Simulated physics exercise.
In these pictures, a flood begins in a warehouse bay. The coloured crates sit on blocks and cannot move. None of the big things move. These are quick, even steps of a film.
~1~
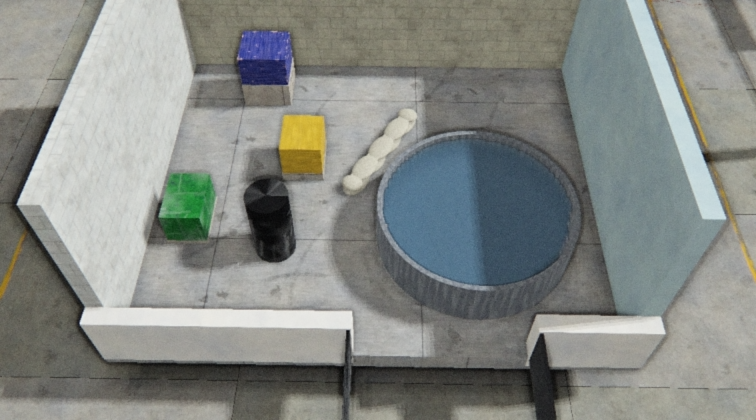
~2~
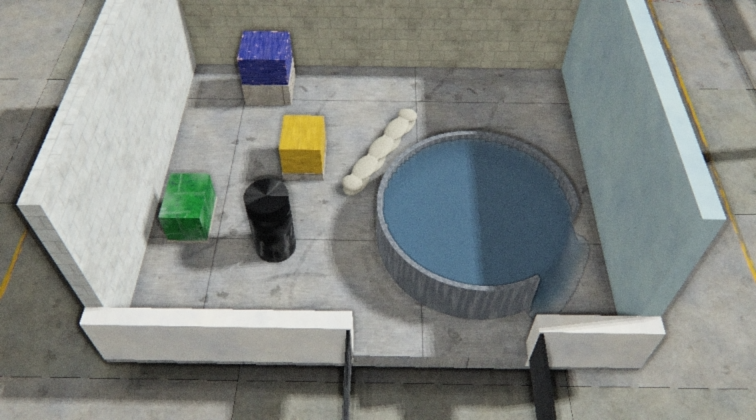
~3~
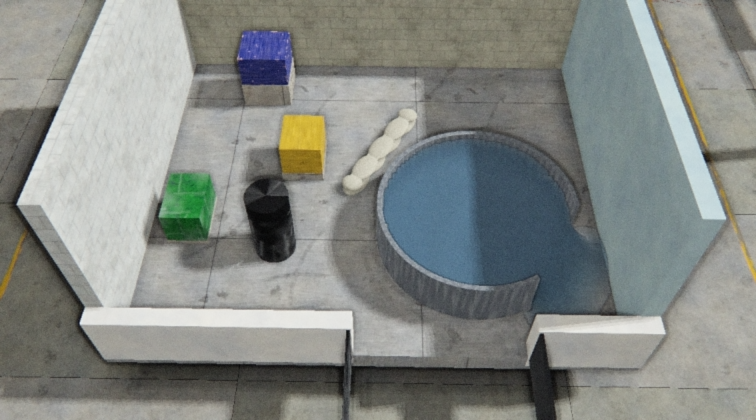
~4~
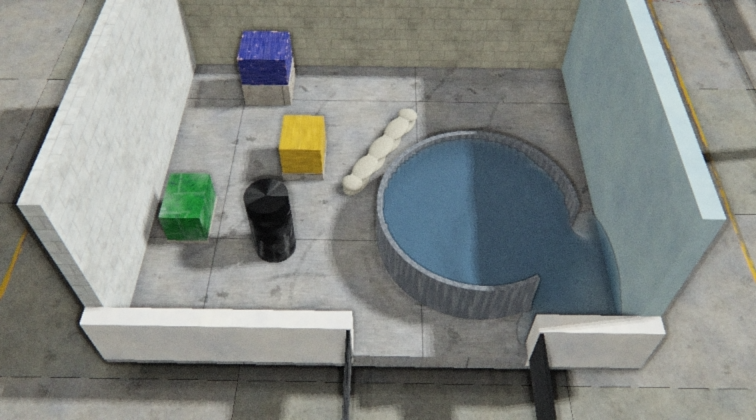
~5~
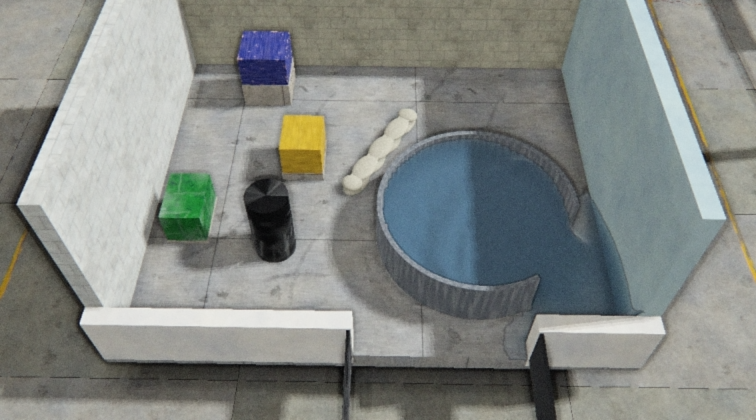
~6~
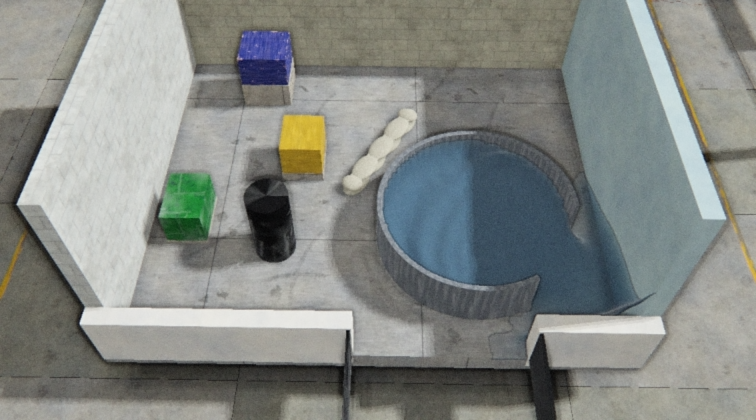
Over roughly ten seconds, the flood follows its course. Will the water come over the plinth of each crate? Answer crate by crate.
The blue crate: No, it stays dry. The green crate: Yes, water reaches it. The yellow crate: No, it stays dry.
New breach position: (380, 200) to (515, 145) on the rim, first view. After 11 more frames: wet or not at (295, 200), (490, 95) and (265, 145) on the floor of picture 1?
Taking them in turn, I get sodden, then sodden, then left untouched.
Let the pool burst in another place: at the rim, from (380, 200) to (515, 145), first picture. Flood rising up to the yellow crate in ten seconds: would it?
As it turns out, yellow crate is swamped.
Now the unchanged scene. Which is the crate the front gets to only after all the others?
I'd say the yellow one is last.
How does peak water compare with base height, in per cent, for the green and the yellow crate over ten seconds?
Around 190 in a hundred for the first and 70 in a hundred for the second.
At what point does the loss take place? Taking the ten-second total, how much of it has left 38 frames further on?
Close to 70 per cent, I'd say.
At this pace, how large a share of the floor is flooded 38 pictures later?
That should be about 75 %.
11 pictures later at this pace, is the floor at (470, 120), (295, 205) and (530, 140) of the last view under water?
Taking the three spots one by one, I'd call them drenched, clear and drenched.
A moment on, water covers 15 % of the floor; the blue crate not reached, the green crate not reached, the yellow crate not reached.
Next, water covers 30 % of the floor; the blue crate not reached, the green crate not reached, the yellow crate not reached.
Then, water covers 50 % of the floor; the blue crate not reached, the green crate not reached, the yellow crate not reached.
Later, water covers 75 % of the floor; the blue crate water round its plinth, the green crate water round its plinth, the yellow crate water round its plinth.
In the end, water covers 95 % of the floor; the blue crate stayed above the water, the green crate was topped, the yellow crate stayed above the water.
